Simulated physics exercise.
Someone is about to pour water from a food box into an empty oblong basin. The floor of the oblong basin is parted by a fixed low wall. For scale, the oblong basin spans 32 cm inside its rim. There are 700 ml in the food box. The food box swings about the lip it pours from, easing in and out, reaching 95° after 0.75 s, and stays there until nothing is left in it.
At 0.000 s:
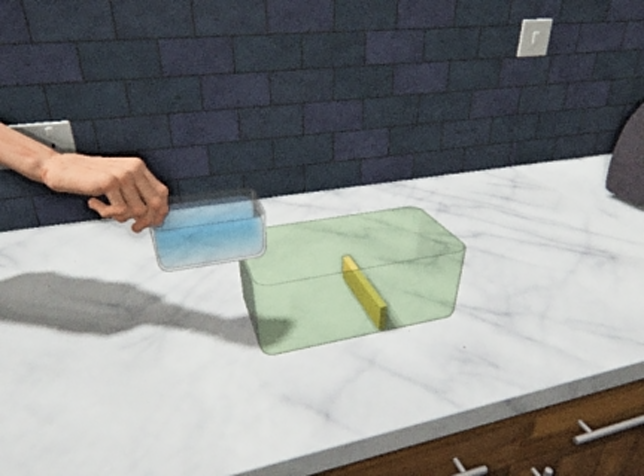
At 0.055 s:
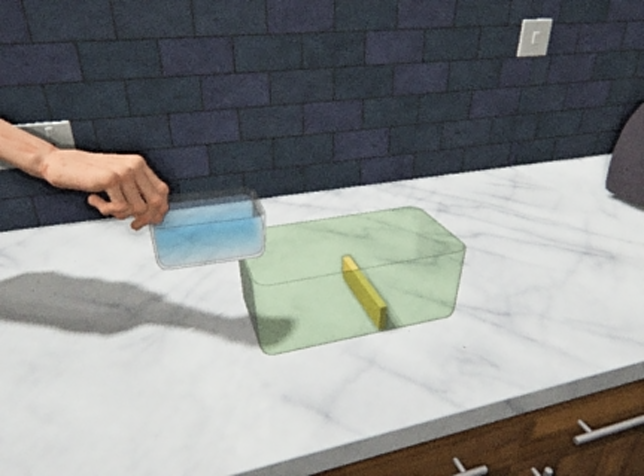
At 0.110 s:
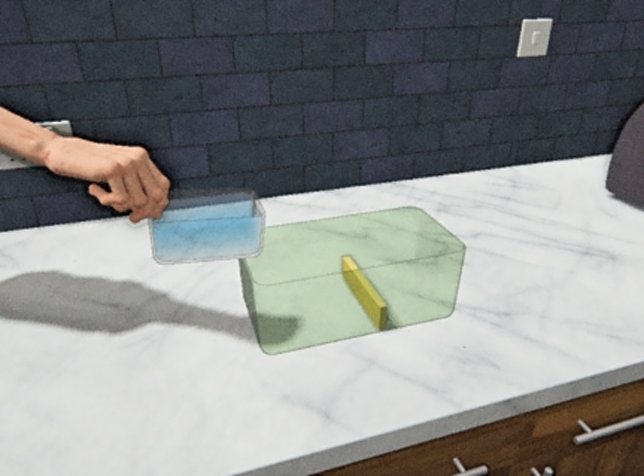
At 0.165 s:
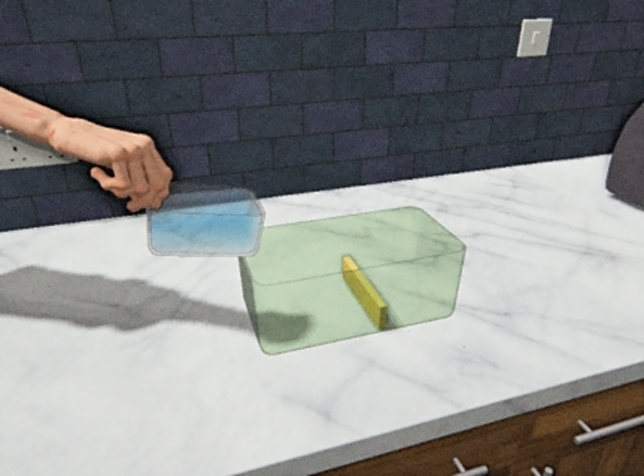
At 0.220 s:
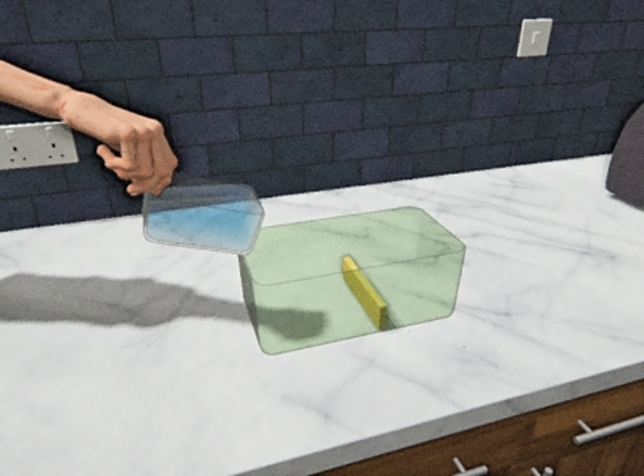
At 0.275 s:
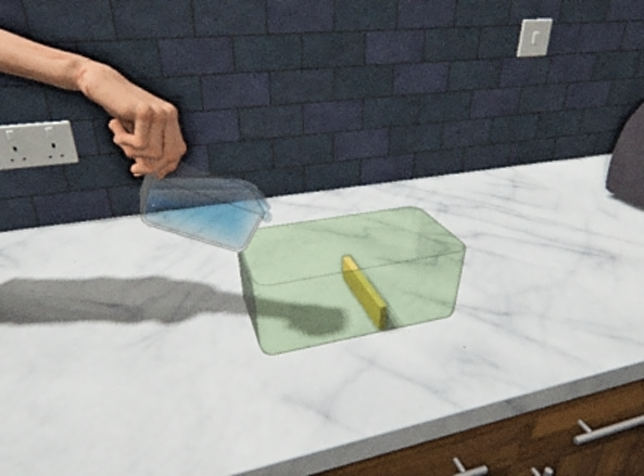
A hand slowly tilted a clear food box of blue water to the right beside a green see-through basin with a yellow wall inside, and a little water began slipping over the box's lip.
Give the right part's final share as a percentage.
Roughly 8 per cent is past the wall.
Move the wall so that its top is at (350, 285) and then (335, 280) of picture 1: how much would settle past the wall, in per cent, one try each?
First 25, then 55 per cent.
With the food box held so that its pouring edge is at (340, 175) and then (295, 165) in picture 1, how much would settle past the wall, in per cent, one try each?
First 85, then 60 per cent.
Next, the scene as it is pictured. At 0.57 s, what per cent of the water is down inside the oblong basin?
About 26 per cent.
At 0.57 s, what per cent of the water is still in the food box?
Some 26 per cent.
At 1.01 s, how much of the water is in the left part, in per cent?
About 90 per cent.
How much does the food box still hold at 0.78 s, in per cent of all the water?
About 4 per cent.
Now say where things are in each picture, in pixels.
In the first frame, tilt 0°; pouring edge (259, 202); surface from (152, 220) to (257, 206); the oblong basin's rim runs from (244, 258) to (442, 227); the wall's top is at (363, 280).
In the second frame, tilt 1°; pouring edge (259, 202); surface from (152, 219) to (257, 205).
In the third frame, tilt 5°; pouring edge (259, 202); surface from (151, 216) to (256, 202).
In the fourth frame, tilt 11°; pouring edge (258, 202); surface from (149, 210) to (257, 199).
In the fifth frame, tilt 19°; pouring edge (258, 203); surface from (147, 202) to (255, 198); 3 per cent is over the edge.
In the sixth frame, tilt 28°; pouring edge (258, 203); surface from (146, 191) to (251, 195); 7 per cent is over the edge.
By 0.57 s the tilt is 82° and 26 per cent is still to pour, 26 is left of the wall and 0 right of it.
By 0.78 s the tilt is 95° and 4 per cent is still to pour, 85 is left of the wall and 4 right of it.
By 1.01 s the tilt is 95° and 1 per cent is still to pour, 90 is left of the wall and 7 right of it.
By 1.25 s the tilt is 95° and 0 per cent is still to pour, 92 is left of the wall and 7 right of it.
At rest 91 per cent lies left of the wall, 8 right of it and 1 outside.
